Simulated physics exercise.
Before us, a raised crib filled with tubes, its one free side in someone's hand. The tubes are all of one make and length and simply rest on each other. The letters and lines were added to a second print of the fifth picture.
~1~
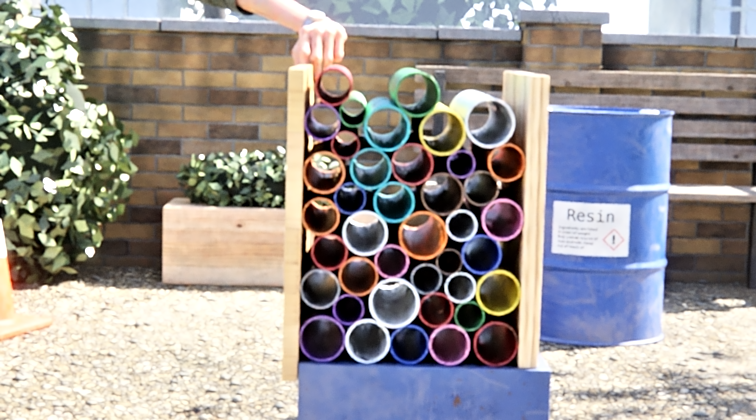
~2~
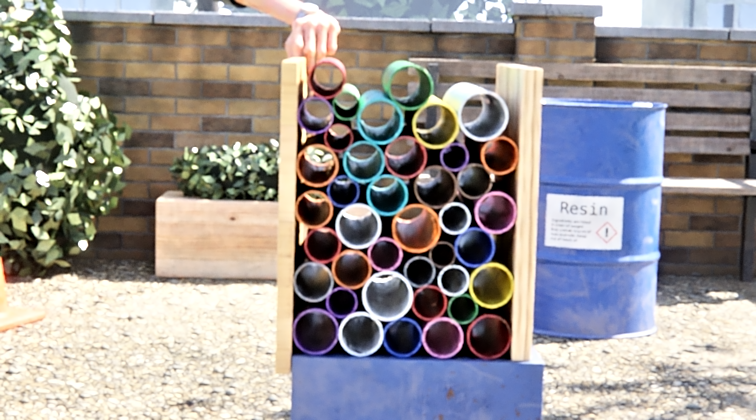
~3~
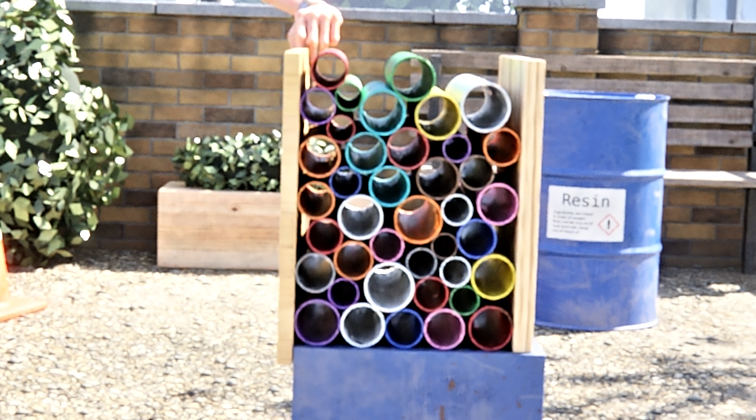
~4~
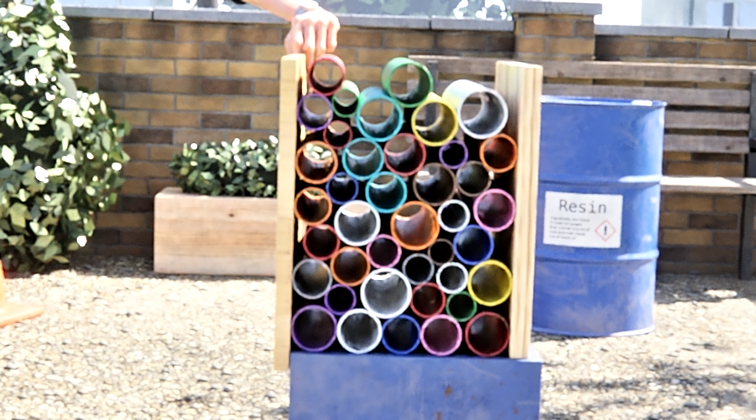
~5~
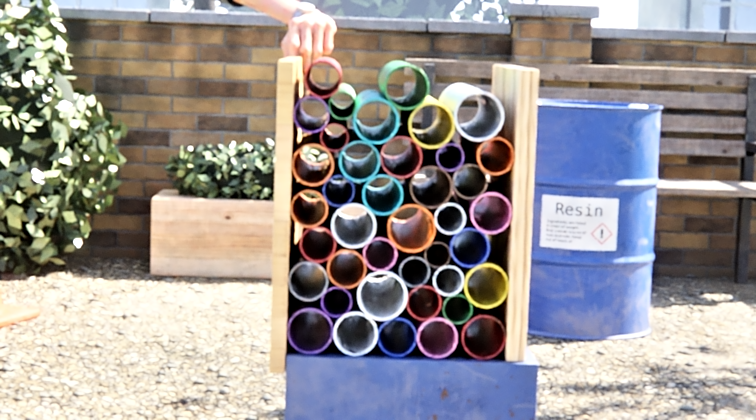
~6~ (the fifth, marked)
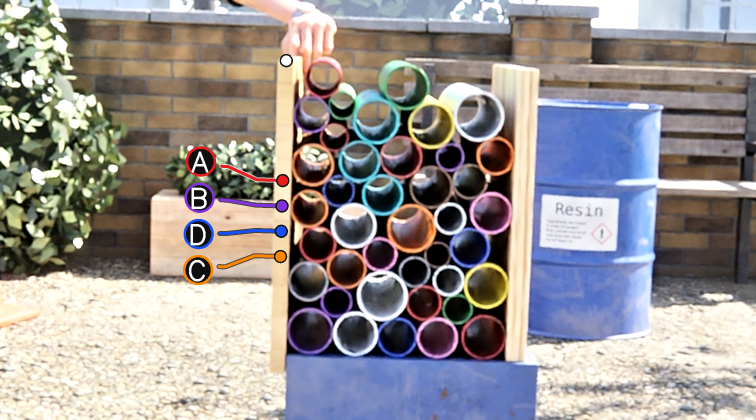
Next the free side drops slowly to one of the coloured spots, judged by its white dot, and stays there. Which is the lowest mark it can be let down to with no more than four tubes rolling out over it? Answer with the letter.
The answer is mark A.
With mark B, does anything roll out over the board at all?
Yes, at B.
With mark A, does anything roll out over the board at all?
Yes, at A.
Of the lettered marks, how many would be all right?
One of them.
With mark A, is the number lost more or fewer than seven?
It loses fewer than seven.
On the marked copy, A at (283, 181); B at (282, 206); C at (281, 256); D at (281, 231); the white dot at (286, 61).
With A. Early on, top of the board (293, 115).
Further on, top of the board (291, 178).
At the end, top of the board (291, 180), three out over the board.
As for the rest, B five out over the board; C more than four out over the board; D five out over the board.
